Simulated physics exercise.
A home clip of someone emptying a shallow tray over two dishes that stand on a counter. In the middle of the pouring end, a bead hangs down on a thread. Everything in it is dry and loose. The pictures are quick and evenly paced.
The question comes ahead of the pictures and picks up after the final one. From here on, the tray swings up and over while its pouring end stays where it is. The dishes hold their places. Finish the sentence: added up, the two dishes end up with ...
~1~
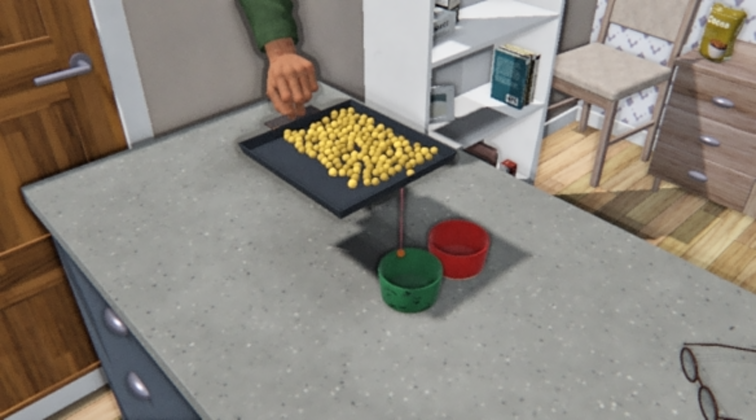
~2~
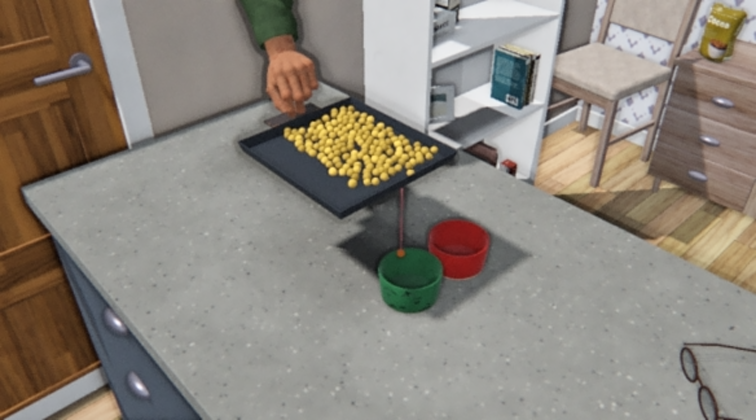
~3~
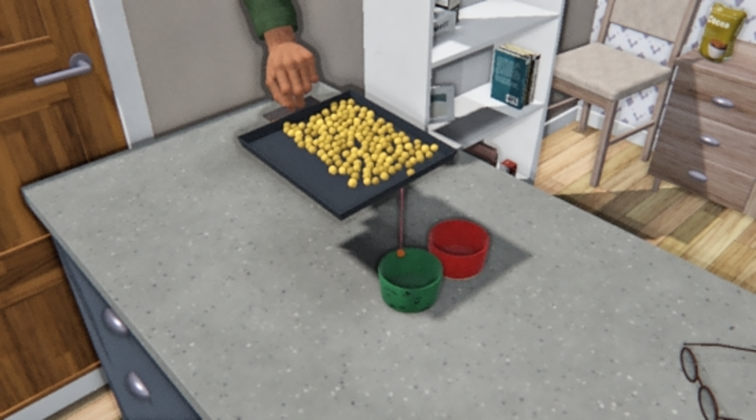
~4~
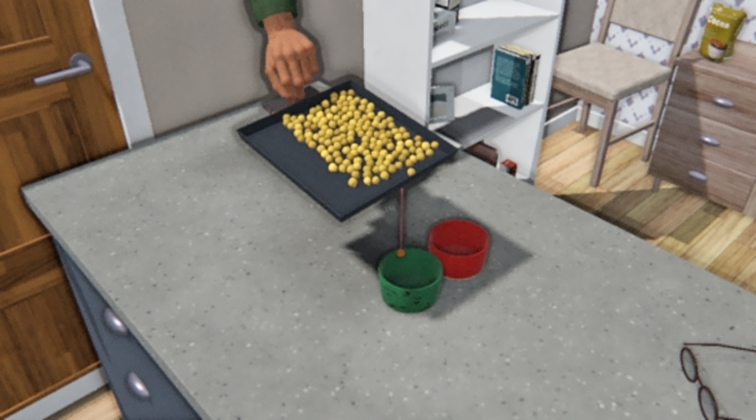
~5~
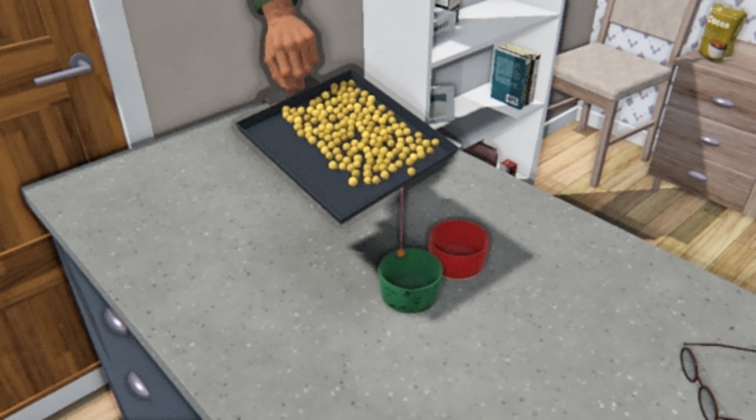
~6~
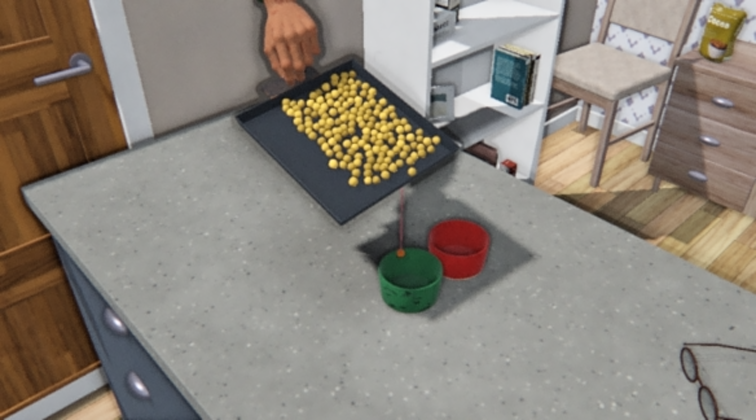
... under half of it.
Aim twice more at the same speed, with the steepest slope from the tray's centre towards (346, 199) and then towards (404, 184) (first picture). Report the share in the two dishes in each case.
I'd say some 10 in a hundred at first, then 50 in a hundred.
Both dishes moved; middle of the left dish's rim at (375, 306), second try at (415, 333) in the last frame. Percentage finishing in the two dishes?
First 70 per cent, second 0 per cent.
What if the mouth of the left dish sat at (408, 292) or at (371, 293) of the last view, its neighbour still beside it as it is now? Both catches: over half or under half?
First under half, then over half.
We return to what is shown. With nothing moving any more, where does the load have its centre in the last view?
The centre settles at about (363, 331).
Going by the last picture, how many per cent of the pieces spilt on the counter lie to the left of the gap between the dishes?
About 90 %.
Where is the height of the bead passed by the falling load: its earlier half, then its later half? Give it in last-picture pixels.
The early half goes through (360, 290), the late half through (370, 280).
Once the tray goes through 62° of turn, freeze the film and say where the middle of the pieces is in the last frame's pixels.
The centre of the load shows up near (372, 173) in the last view.
Soon, tray tipped steeply; nearly all on the tray; a stray few in the air.
A while on, tray tipped right over; about a third on the tray; a small part in the left dish; about a third outside both; about a quarter in the air.
Towards the end, tray tipped past a quarter turn; a small part in the left dish; most outside both.
Finally, tray tipped past a quarter turn; a small part in the left dish; none in the right dish; most outside both.
